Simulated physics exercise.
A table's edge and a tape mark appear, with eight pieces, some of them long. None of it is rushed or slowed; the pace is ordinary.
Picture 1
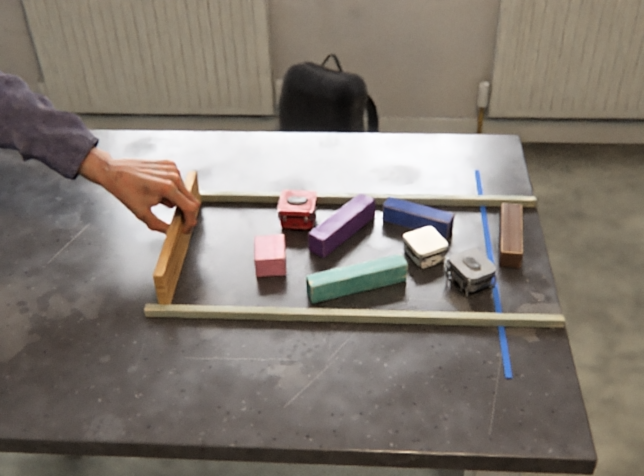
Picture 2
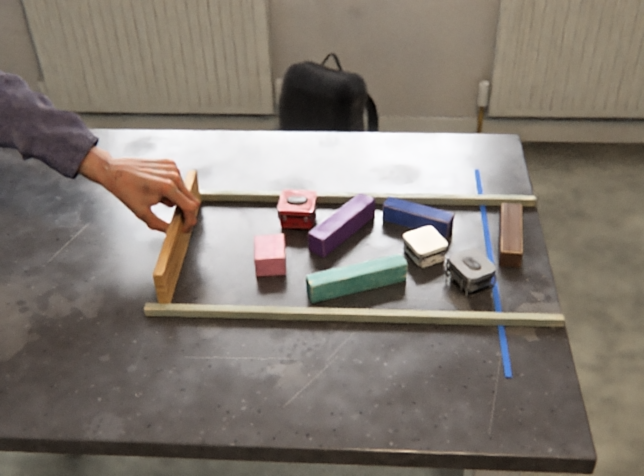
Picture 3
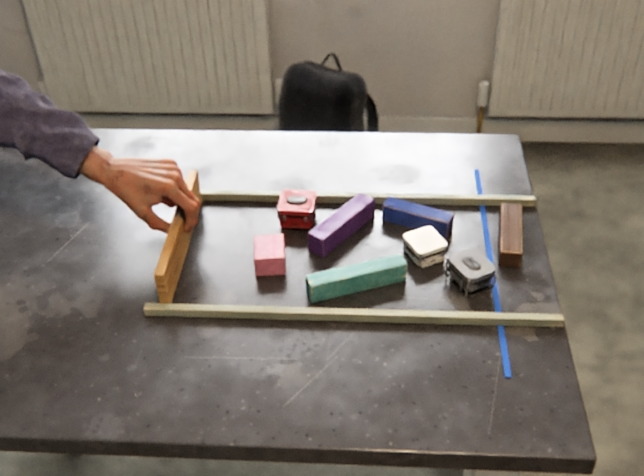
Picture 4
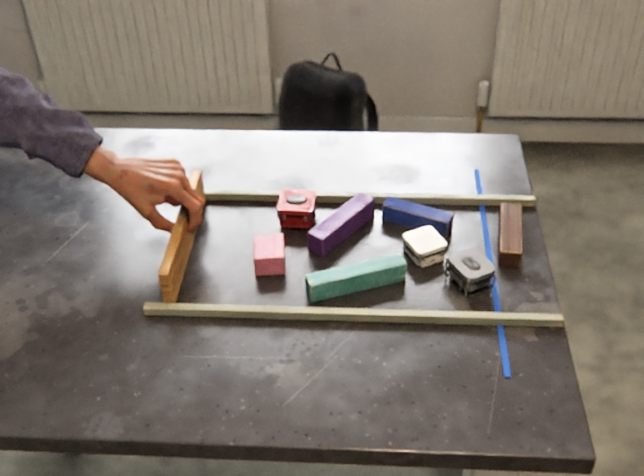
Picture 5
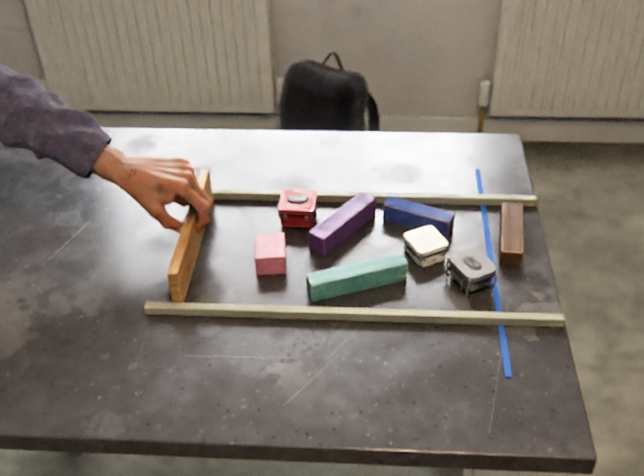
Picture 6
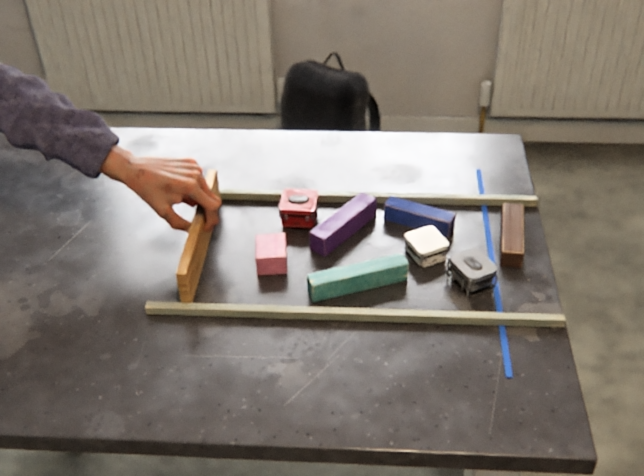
At first, a hand holds a wooden board upright at the left end of two pale rails on a dark table, with coloured blocks and small cases lying still between them. Then the hand slides the board slowly a short way right, toward the pink block, without touching it, while the pieces stay put.
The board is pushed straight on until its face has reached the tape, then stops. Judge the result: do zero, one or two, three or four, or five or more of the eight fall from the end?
Three or four of them fall from the end.
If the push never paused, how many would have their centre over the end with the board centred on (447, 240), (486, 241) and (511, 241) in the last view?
First 2, then 4, then 6.
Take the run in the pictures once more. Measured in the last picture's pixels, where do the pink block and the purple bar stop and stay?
I'd put one at around (510, 266) and the other at around (537, 229).
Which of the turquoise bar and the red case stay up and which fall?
At the finish the turquoise bar stays put and the red case stays put.
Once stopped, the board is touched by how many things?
It's 3.
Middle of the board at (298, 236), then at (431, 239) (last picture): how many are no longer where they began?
I make it 3 at the first spot and 8 at the other.
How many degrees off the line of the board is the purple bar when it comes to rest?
It is near 10° out of line.
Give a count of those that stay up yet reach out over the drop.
2 is the number.
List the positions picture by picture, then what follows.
In the first picture, brown stick (511, 235); grey case (471, 273); white case (425, 248); board (179, 235); tape (491, 258).
In the second picture, grey case (471, 272); red case (298, 210).
In the third picture, white case (424, 247); blue stick (417, 217).
In the fourth picture, brown stick (510, 234); board (184, 234).
In the fifth picture, grey case (472, 272); purple bar (343, 223).
In the sixth picture, brown stick (512, 234); grey case (472, 272); white case (426, 247); board (200, 234); tape (492, 258).
A little later, none off yet; brown stick at rest near (512, 234); grey case at rest near (472, 272); white case at rest near (426, 247).
Next, none off yet; brown stick shifted a little near (527, 234); grey case shifted about its own width near (520, 270); white case shifted about its own width near (479, 250).
When it is over, the number that fall off is three or four; down, blue stick, white case, grey case and brown stick.
